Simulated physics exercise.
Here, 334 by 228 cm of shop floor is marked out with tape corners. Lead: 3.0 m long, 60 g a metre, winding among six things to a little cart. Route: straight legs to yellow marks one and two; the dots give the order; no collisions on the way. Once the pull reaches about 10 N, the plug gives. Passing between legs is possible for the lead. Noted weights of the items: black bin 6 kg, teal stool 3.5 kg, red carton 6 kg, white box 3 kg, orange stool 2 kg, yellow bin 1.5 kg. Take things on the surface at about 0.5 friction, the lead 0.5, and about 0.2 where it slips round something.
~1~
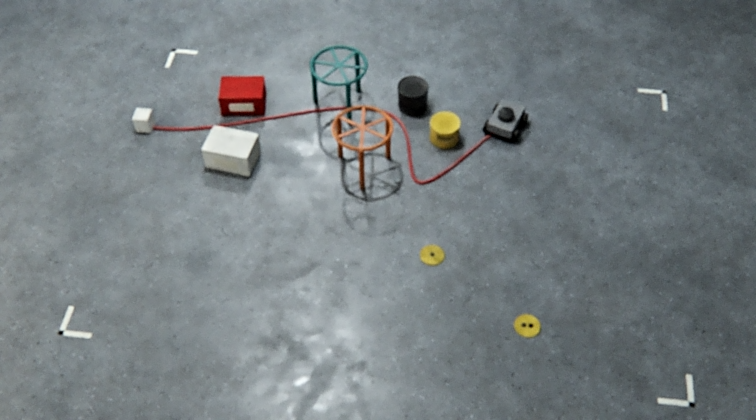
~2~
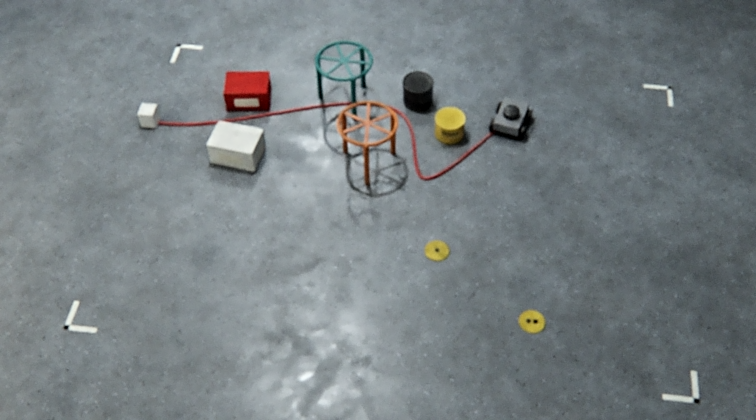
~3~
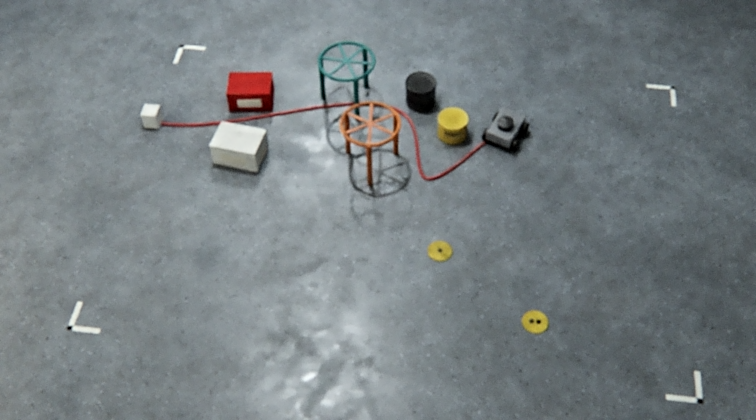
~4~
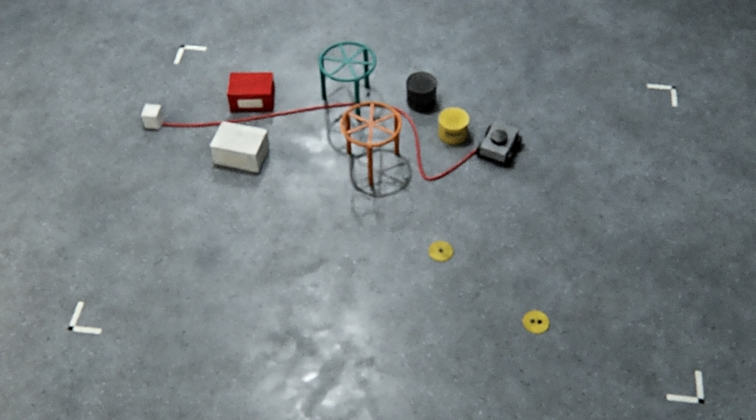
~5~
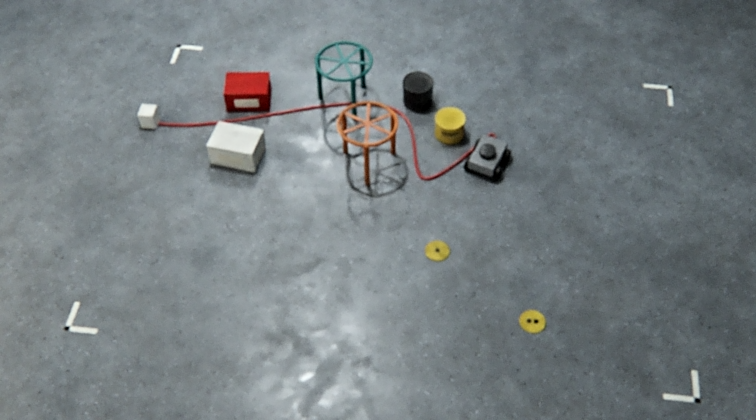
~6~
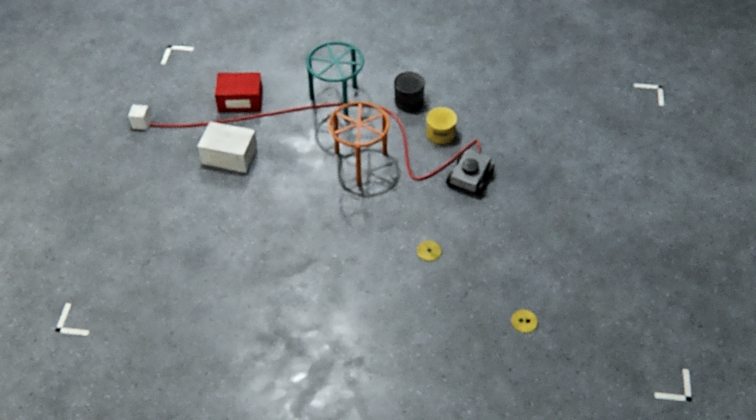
Two stools, two boxes and two round bins stood on a grey floor with a red lead winding among them, while the little cart at its right end rolled a short way down and left.
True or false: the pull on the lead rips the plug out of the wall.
True.
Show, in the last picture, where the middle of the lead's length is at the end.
I'd say roughly (424, 167) in the last picture.
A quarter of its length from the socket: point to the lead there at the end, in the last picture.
(434, 115) or so.
Next, cart at (450, 212), lead slack at the fixed end; nothing else has moved.
Then, cart at (438, 255), lead slack at the fixed end; nothing else has moved.
After that, cart at (485, 290), lead slack at the fixed end; nothing else has moved.
Later, cart at (525, 320), plug out; nothing else has moved.
At the end, cart at (524, 319), plug out; nothing else has moved.
